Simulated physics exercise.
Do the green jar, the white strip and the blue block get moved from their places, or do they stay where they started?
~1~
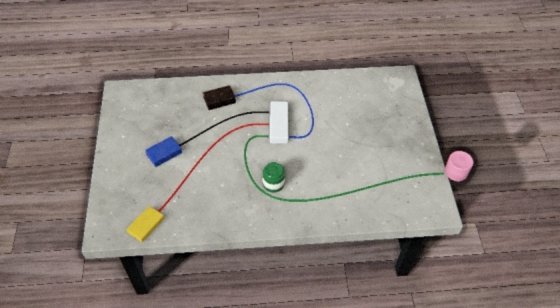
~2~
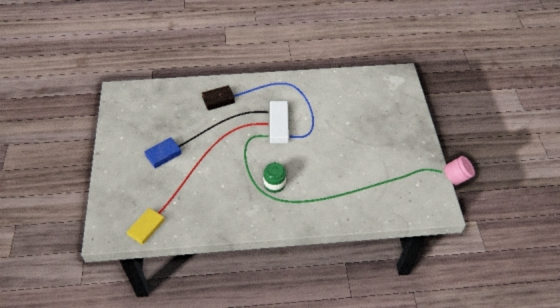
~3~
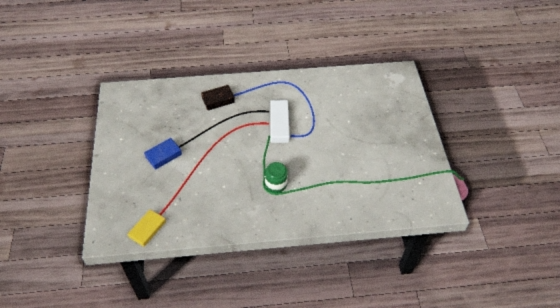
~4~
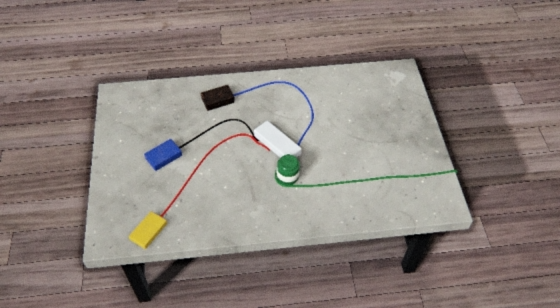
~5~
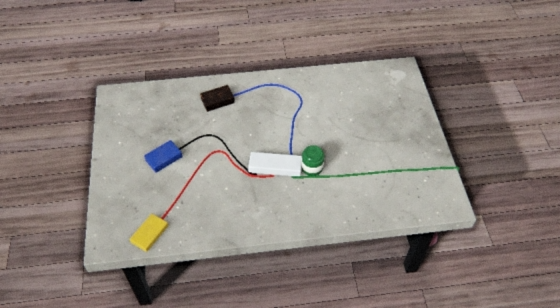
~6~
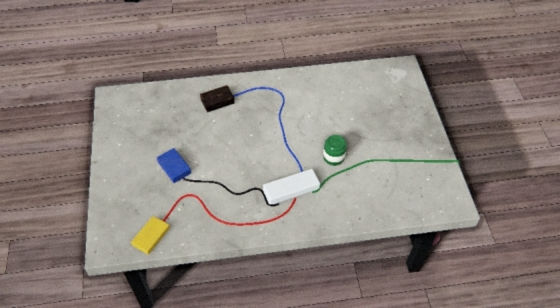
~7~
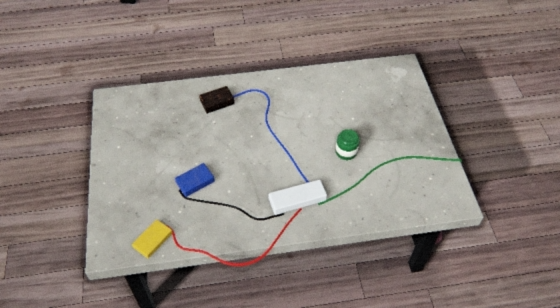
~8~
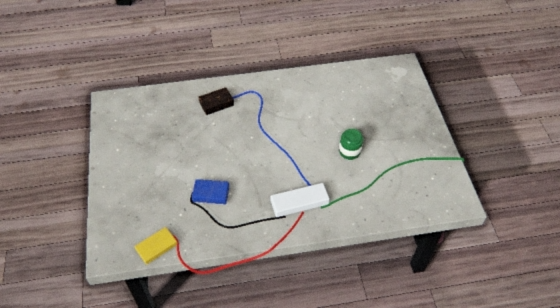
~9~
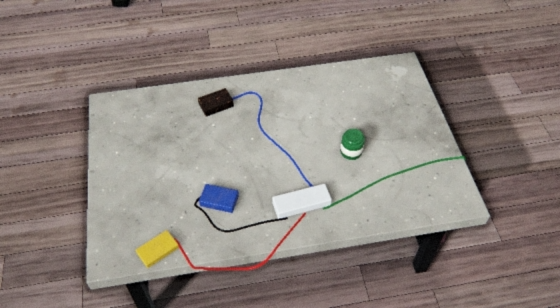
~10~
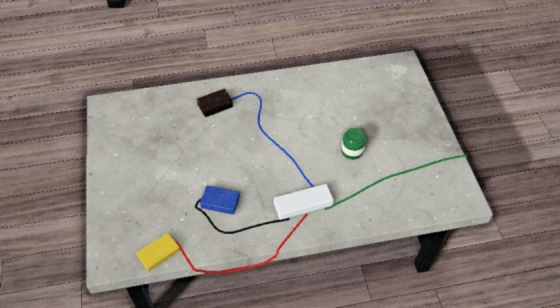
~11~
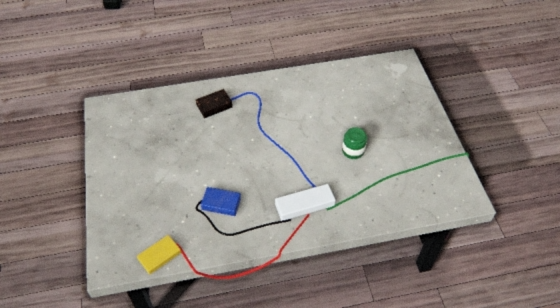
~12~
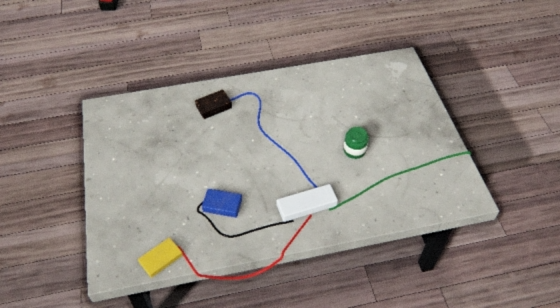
All three get moved from their places. The white strip is dragged toward the front of the table, the green jar shifts to the right, and the blue block slides right and toward the front.
